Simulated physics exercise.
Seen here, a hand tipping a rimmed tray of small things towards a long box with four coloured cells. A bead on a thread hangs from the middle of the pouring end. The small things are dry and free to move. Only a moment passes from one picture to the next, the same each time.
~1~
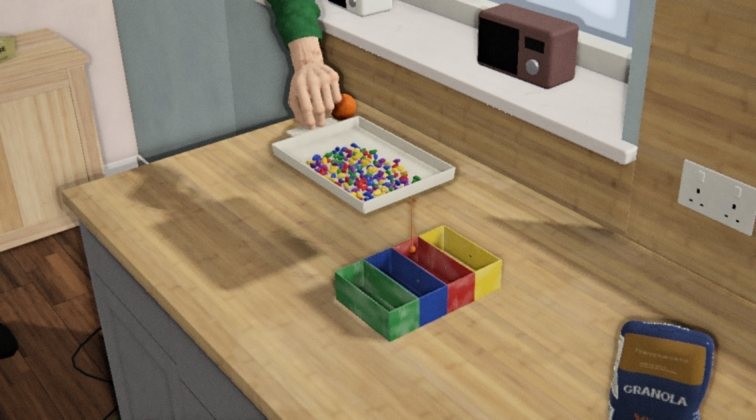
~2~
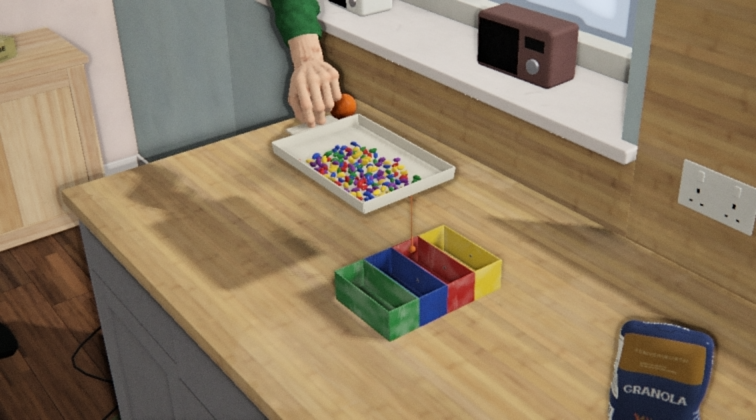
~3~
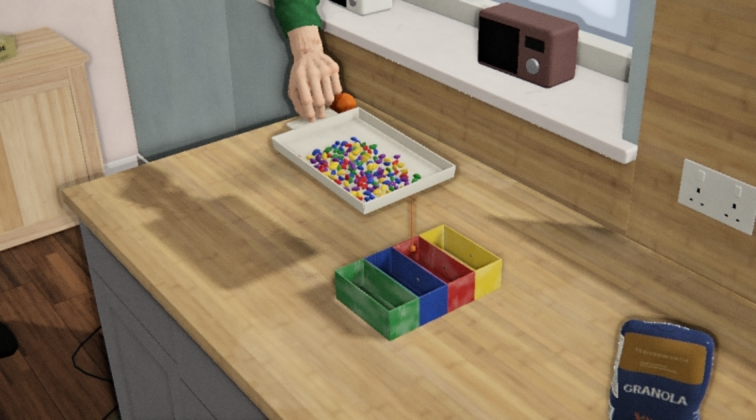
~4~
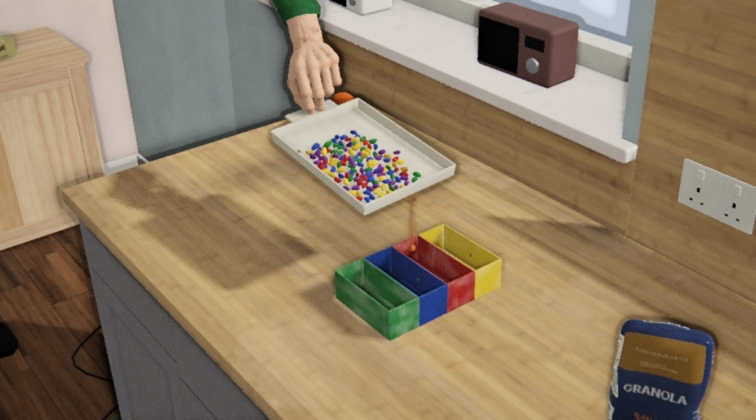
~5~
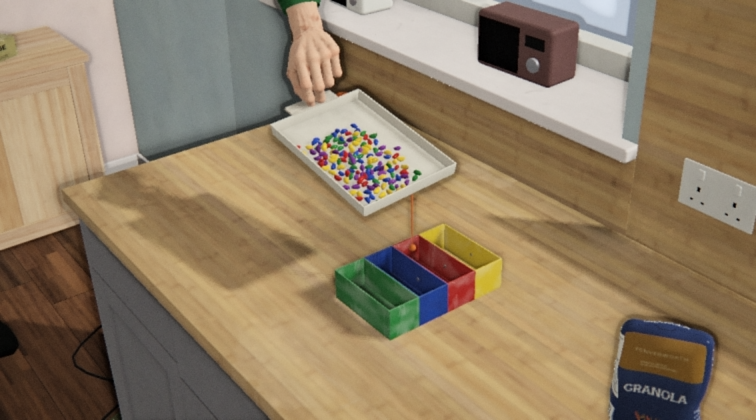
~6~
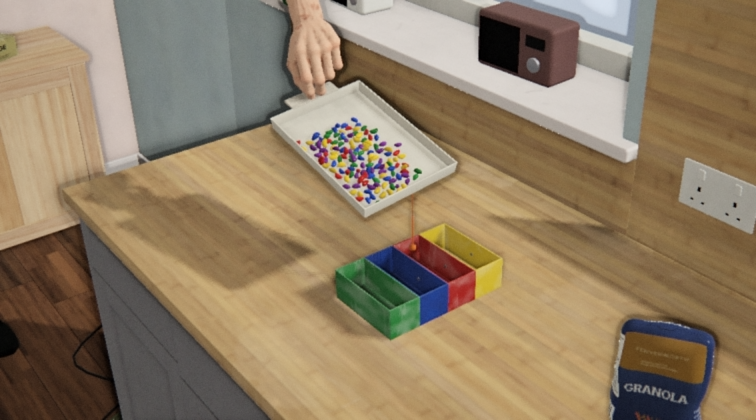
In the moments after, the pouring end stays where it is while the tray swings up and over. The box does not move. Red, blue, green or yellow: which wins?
The green one ends fullest.
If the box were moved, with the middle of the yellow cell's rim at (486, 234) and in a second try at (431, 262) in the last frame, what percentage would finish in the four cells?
The first gives 30 %, the second 100 %.
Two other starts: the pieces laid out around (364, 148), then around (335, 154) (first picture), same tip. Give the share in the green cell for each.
First some 60, then 60 per cent.
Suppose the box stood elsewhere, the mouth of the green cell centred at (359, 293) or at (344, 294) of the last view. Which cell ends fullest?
In turn: Blue; that blue cell.
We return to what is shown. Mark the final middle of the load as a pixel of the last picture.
At about (383, 306).
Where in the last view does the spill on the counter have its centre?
Roughly at (331, 330).
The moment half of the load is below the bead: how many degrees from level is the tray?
At some 110 degrees.
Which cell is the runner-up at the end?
It is the cell in blue.
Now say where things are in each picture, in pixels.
The first picture shows corners of the pouring end at (364, 202) and (453, 168), level; middle of the load at (360, 171), jelly beans; bead on its thread at (412, 249); green cell at (404, 317); blue cell at (433, 304); red cell at (461, 290); yellow cell at (488, 278).
The second picture shows corners of the pouring end at (364, 202) and (453, 167), level; middle of the load at (360, 170).
The third picture shows corners of the pouring end at (364, 203) and (454, 166), tipped barely, lowest at the left corner; middle of the load at (360, 168).
The fourth picture shows corners of the pouring end at (364, 205) and (454, 165), tipped a little, lowest at the left corner; middle of the load at (360, 164).
The fifth picture shows corners of the pouring end at (365, 206) and (454, 163), tipped a little, lowest at the left corner; middle of the load at (360, 161).
The sixth picture shows corners of the pouring end at (365, 208) and (455, 162), tipped clearly, lowest at the left corner; middle of the load at (361, 158); green cell at (405, 316); blue cell at (434, 302); red cell at (462, 289); yellow cell at (488, 276).
Soon after the last picture, tray tipped steeply; all on the tray.
A little later, tray tipped right over; nearly all on the tray; a stray few in the green cell.
Later still, tray tipped past a quarter turn; about two thirds in the green cell; about a third in the blue cell; a stray few in the red cell; a stray few in the yellow cell; a small part falling or outside the box.
At rest, tray tipped past a quarter turn; about two thirds in the green cell; about a third in the blue cell; a stray few in the red cell; a stray few in the yellow cell; a small part outside the box.
